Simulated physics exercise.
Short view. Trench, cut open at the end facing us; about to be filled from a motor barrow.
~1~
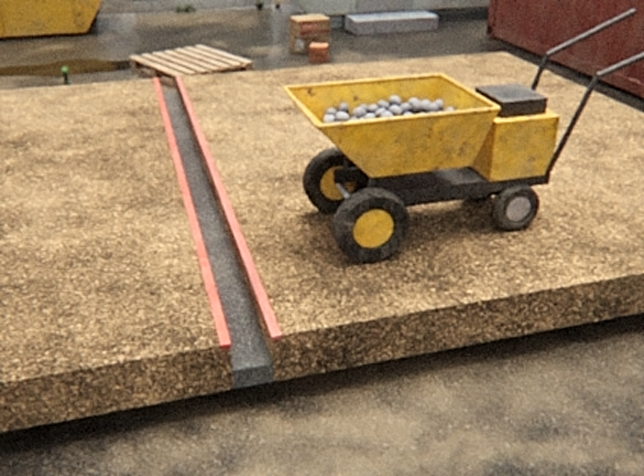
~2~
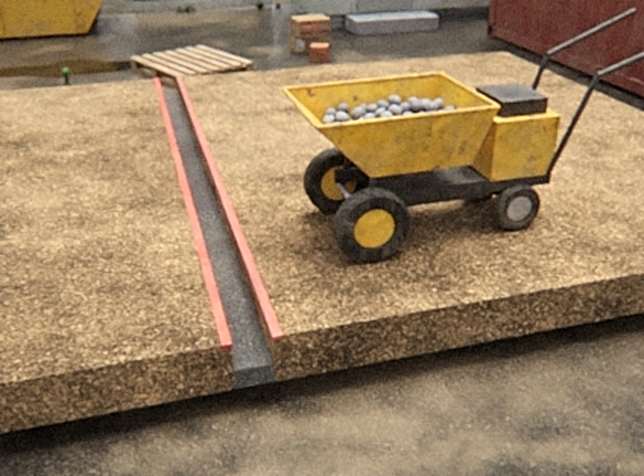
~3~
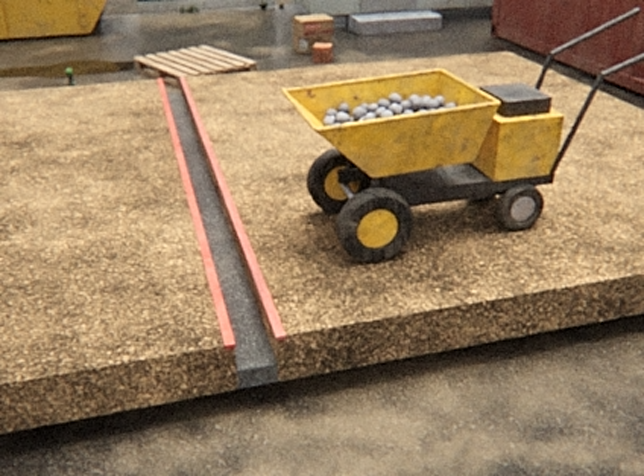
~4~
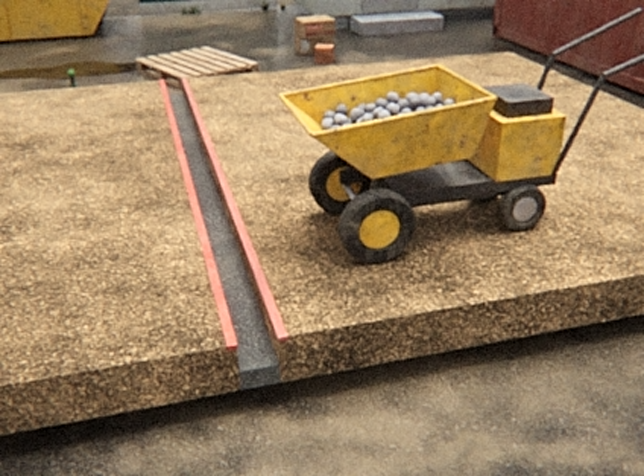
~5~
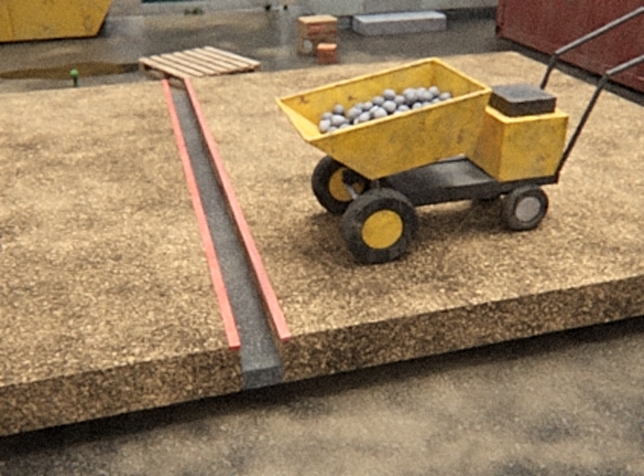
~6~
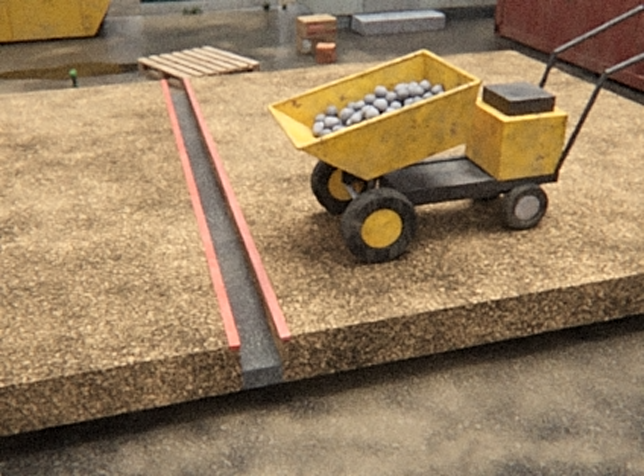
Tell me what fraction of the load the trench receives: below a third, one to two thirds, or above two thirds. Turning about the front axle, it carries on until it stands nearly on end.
The trench receives one to two thirds.
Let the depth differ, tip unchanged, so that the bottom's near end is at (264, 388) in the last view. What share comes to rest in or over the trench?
It works out to some 70 percent.
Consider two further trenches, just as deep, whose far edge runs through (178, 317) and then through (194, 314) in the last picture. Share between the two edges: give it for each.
The first case gives around 90 percent, and the second around 80 percent.
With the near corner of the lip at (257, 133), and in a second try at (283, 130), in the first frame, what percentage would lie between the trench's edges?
About 0 per cent, then about 0 per cent.
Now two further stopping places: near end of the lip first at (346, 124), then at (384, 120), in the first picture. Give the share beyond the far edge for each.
10 % and 0 %, in that order.
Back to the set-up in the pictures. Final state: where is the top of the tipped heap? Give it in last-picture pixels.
I'd mark the summit at roughly pixel (221, 245).
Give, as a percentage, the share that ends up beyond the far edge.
It works out to close to 20 per cent.
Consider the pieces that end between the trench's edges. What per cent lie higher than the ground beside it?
Near 20 %.
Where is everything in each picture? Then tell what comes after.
Lip of the skip (318, 127), level; top of the load (396, 121), round cobbles; first edge of the trench (263, 301); far edge (216, 308), the trench under half as wide as the skip, and about as deep as wide, in the first picture.
Lip of the skip (317, 128), level; top of the load (408, 118), in the second picture.
Lip of the skip (316, 130), tipped barely; top of the load (408, 117), in the third picture.
Lip of the skip (312, 135), tipped a little; top of the load (421, 114), in the fourth picture.
Lip of the skip (307, 141), tipped a little; top of the load (418, 110), in the fifth picture.
Lip of the skip (298, 148), tipped a little; top of the load (411, 105); first edge of the trench (272, 301); far edge (225, 309), in the sixth picture.
Just after the last frame, skip tipped steeply; every one in the skip.
A moment on, skip tipped right over; roughly two thirds in the skip; roughly a quarter in or heaped over the trench; about a tenth beyond it; just a few falling.
Further on, skip tipped right over; roughly a quarter in the skip; roughly half in or heaped over the trench; roughly a quarter beyond it.
When it is over, skip tipped right over; roughly a quarter in the skip; roughly half in or heaped over the trench; roughly a quarter beyond it.
